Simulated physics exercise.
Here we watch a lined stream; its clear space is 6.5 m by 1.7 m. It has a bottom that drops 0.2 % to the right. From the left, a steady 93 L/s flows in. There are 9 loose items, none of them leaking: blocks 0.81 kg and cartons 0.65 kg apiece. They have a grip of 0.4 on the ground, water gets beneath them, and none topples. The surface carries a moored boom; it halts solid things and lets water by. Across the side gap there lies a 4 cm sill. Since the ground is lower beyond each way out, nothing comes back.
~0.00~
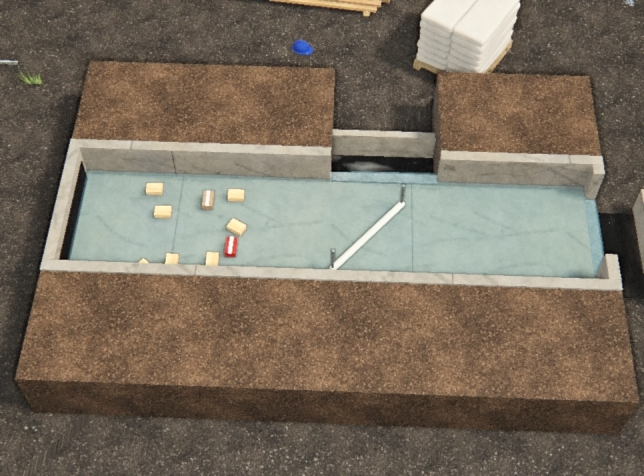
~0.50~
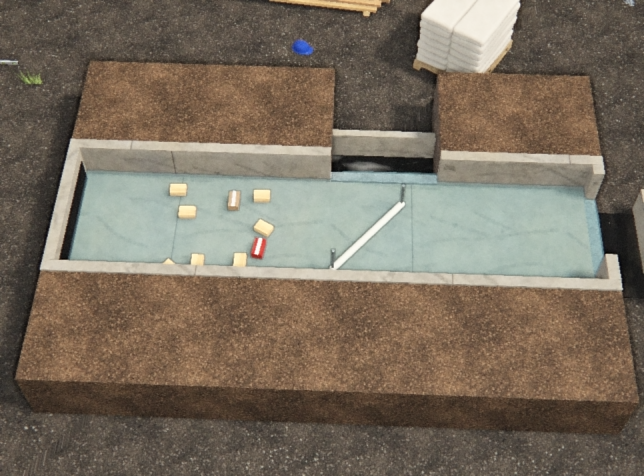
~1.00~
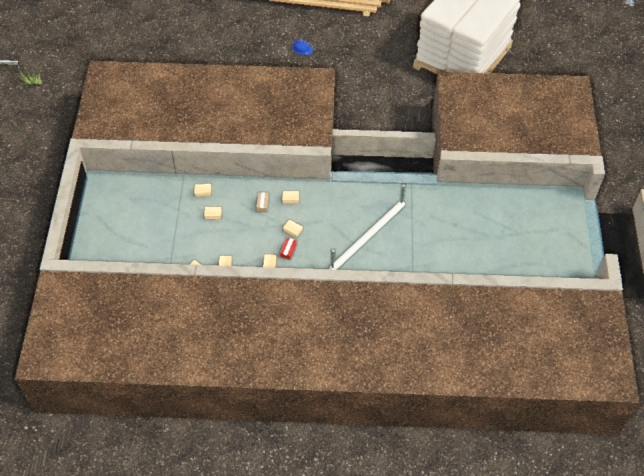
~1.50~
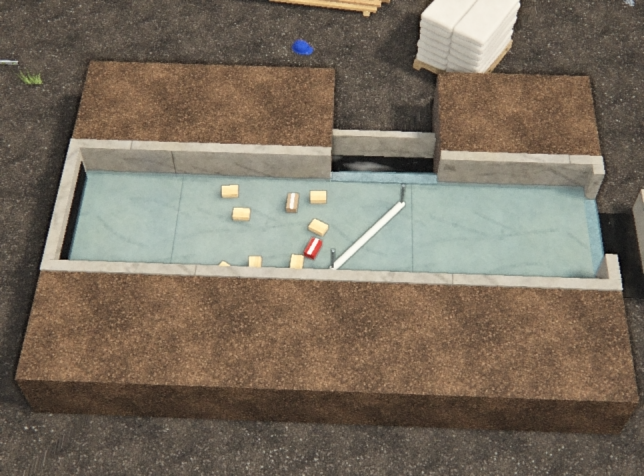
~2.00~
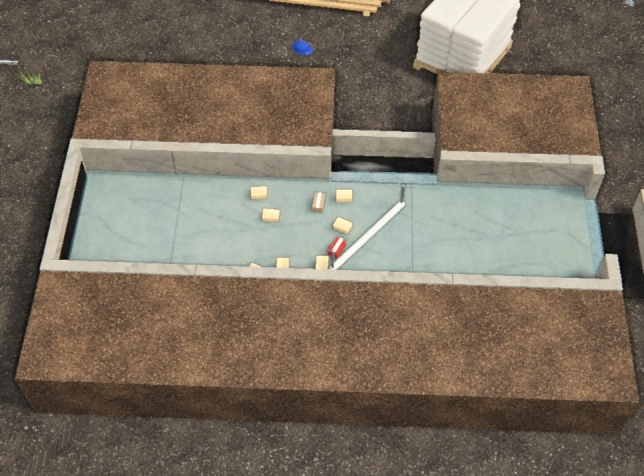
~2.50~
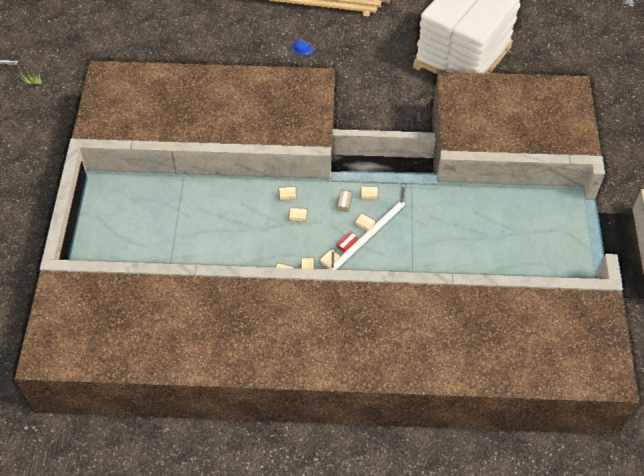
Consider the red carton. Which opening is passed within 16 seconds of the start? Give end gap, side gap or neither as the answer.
I would say side gap.
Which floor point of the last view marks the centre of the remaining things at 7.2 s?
Near (364, 243).
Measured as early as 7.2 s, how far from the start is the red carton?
Shift: About 200 cm.
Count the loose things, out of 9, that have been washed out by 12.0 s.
Tally: 5.
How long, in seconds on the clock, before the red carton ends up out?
Around 13.0 s.
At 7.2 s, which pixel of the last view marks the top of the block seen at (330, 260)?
Estimated top position: Near (359, 231).
After 3.5 s the red carton is near (355, 234), 1.5 m from its start, afloat; 0 of 9 are out; 9 afloat.
After 7.2 s the red carton is near (371, 219), 1.8 m from its start, afloat; 4 of 9 are out; 5 afloat.
After 12.0 s the red carton is near (414, 184), 2.5 m from its start, afloat; 5 of 9 are out; 4 afloat.
After 16.0 s the red carton has gone out by the side gap; 7 of 9 are out; 2 afloat.
